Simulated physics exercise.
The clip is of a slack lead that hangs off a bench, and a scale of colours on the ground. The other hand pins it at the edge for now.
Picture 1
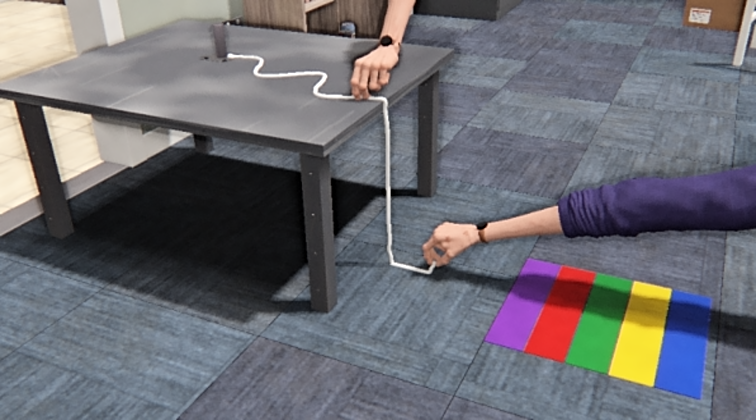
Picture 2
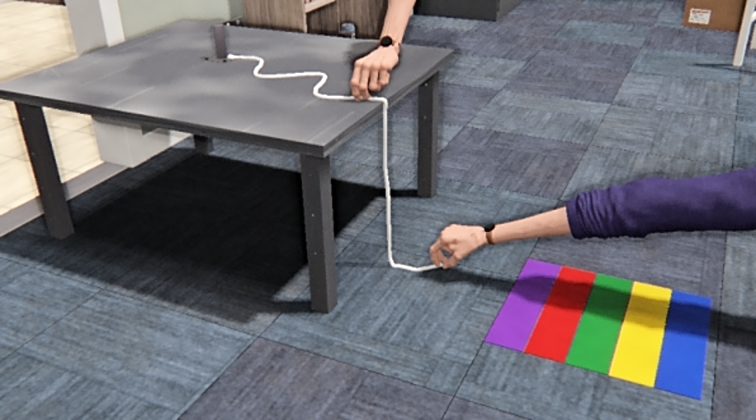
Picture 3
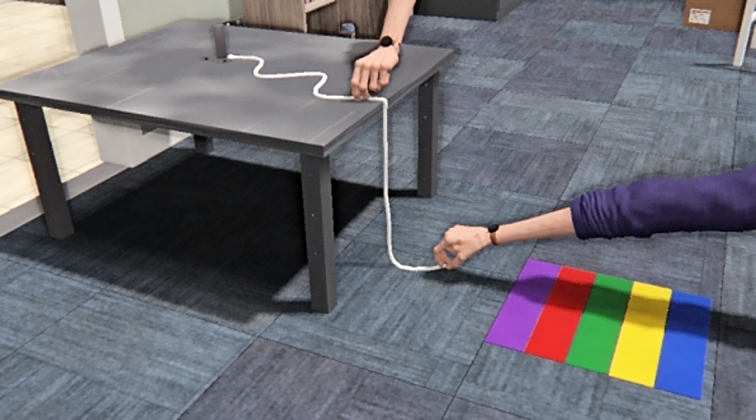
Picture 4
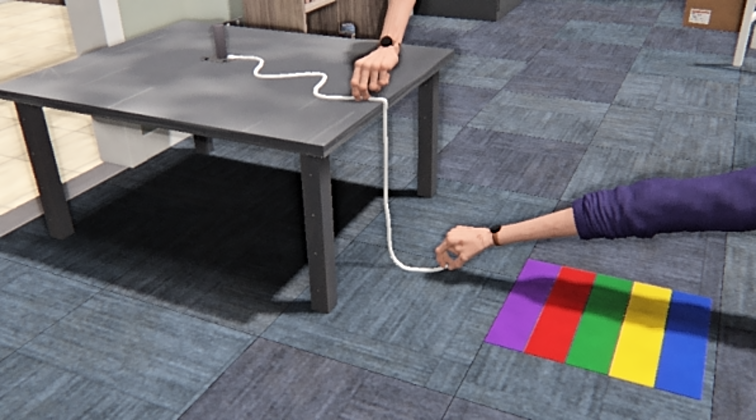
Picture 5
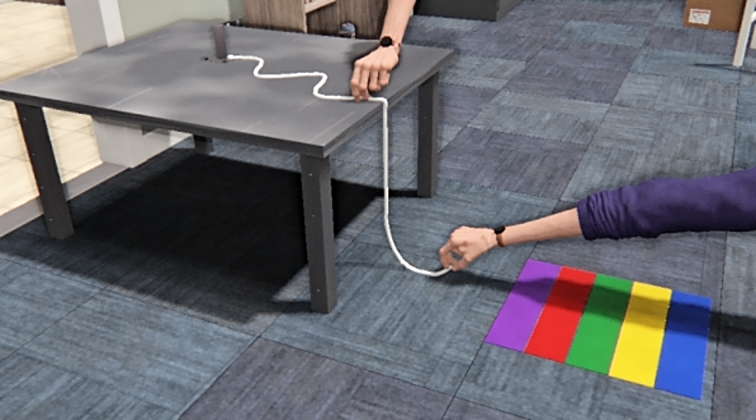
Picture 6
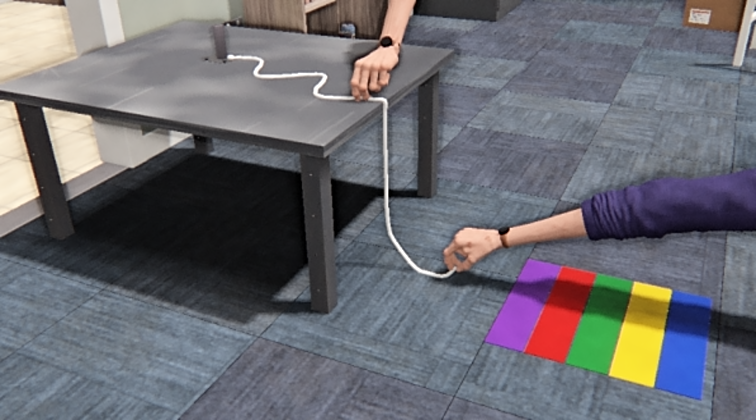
White cord hanging off a dark table, one hand pinning it at the edge while another draws its lower end slightly right.
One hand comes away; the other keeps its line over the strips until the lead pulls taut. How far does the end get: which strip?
The yellow one.
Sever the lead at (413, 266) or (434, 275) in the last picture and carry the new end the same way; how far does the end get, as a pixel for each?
The places are (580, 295) and (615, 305).
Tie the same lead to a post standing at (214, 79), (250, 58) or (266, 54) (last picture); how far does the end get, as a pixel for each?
Near (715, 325), (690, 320) and (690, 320).
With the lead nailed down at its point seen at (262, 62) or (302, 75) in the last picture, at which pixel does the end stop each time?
About (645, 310) and (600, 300).
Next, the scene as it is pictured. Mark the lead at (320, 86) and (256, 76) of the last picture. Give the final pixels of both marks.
The first at (370, 93), the second at (290, 74).
Early on, end near (585, 298); over red.
Midway, end near (627, 307); over yellow.
At the end of the slack, end near (654, 314); over yellow. It halts on the yellow strip.
